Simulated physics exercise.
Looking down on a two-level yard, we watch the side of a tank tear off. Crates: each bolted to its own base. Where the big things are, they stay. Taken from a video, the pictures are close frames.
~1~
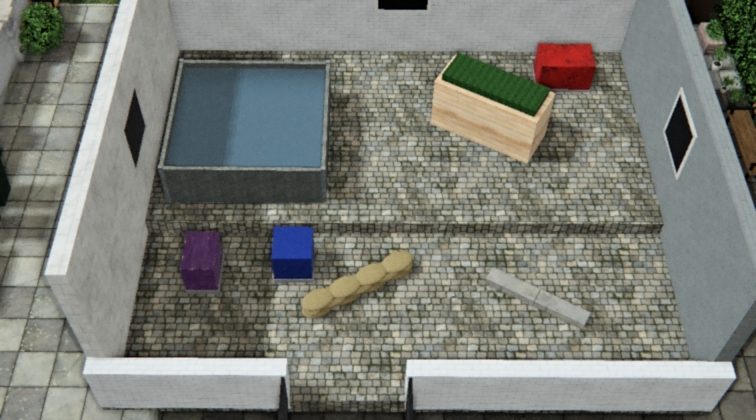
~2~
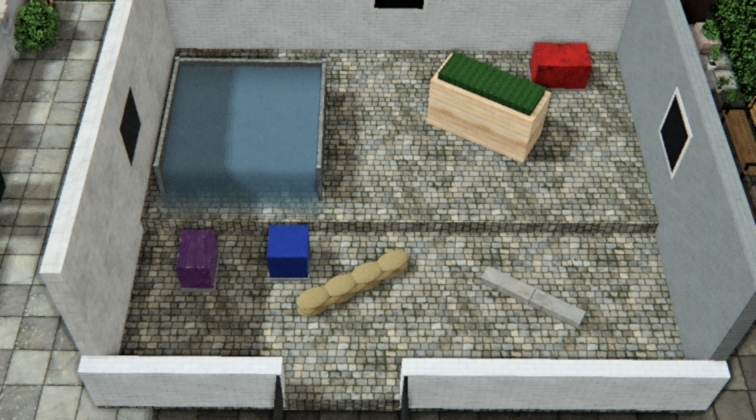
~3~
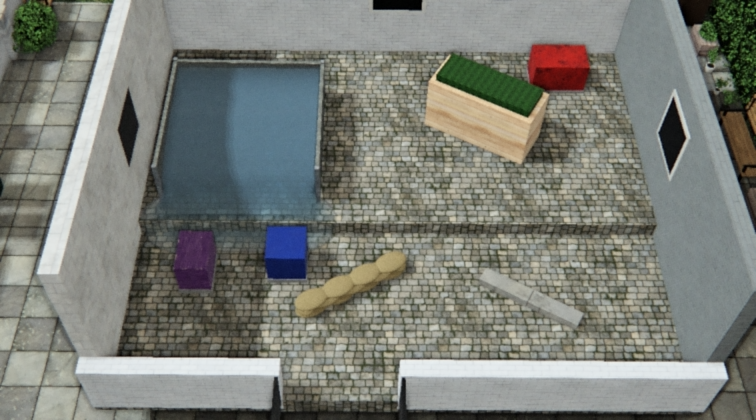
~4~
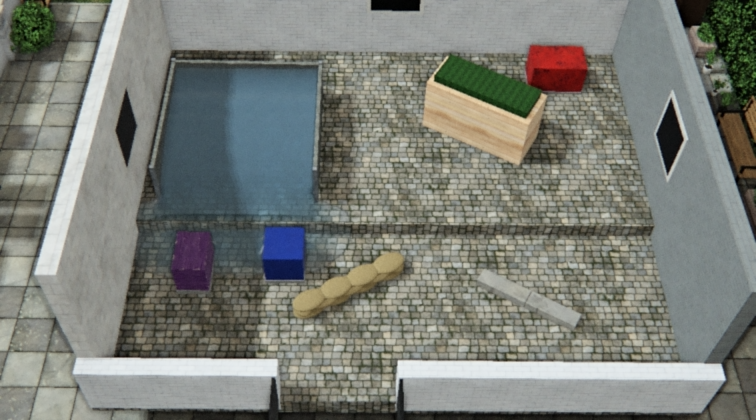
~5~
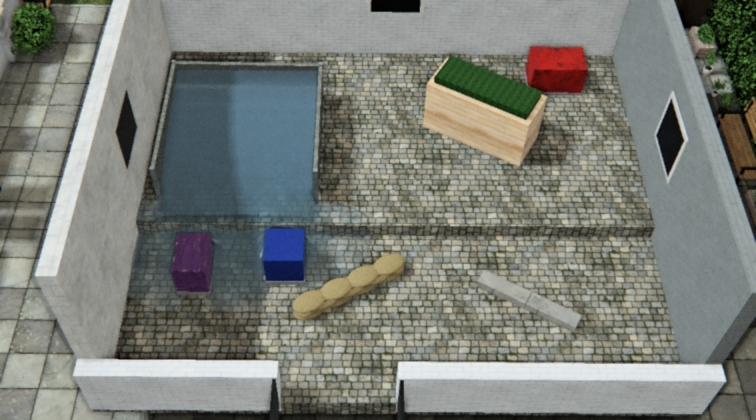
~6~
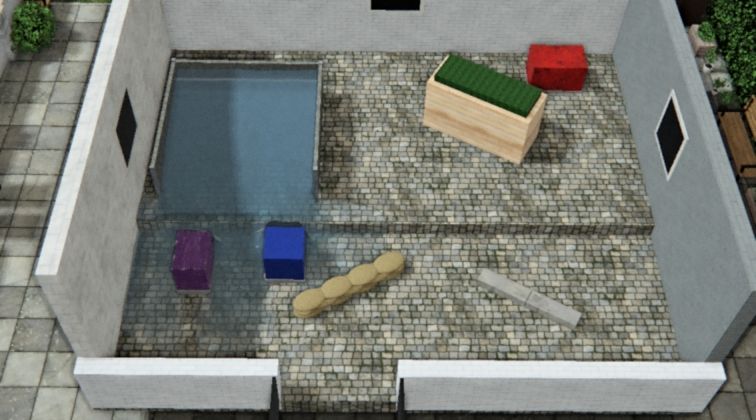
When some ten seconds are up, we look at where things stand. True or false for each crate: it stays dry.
Blue crate: False, it gets wet; purple crate: False, it gets wet; red crate: True, it stays dry.
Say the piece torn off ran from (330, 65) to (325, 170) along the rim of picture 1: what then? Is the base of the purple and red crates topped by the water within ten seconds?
Purple: Overtopped; red: Overtopped.
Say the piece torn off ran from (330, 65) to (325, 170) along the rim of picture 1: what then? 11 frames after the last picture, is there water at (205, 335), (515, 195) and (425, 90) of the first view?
One by one, they turn out not soaked, drenched and drenched.
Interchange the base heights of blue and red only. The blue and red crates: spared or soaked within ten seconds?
In short, blue is inundated; red is left untouched.
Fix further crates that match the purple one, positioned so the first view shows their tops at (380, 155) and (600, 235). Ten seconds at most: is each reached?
For the first position it is missed; for the second it is reached.
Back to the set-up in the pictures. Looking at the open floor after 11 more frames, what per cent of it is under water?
I'd say close to 30 per cent.
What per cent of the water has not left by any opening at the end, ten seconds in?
I'd say around 78 per cent.
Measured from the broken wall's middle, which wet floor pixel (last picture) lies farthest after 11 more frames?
Close to (575, 249).
A moment on, water covers 20 % of the floor; the blue crate water round its plinth, the purple crate water round its plinth, the red crate not reached.
Next, water covers 30 % of the floor; the blue crate water round its plinth, the purple crate water round its plinth, the red crate not reached.
Then, water covers 45 % of the floor; the blue crate water round its plinth, the purple crate water round its plinth, the red crate not reached.
Later, water covers 50 % of the floor; the blue crate water round its plinth, the purple crate water round its plinth, the red crate not reached.
In the end, water covers 50 % of the floor; the blue crate was topped, the purple crate was topped, the red crate stayed above the water.
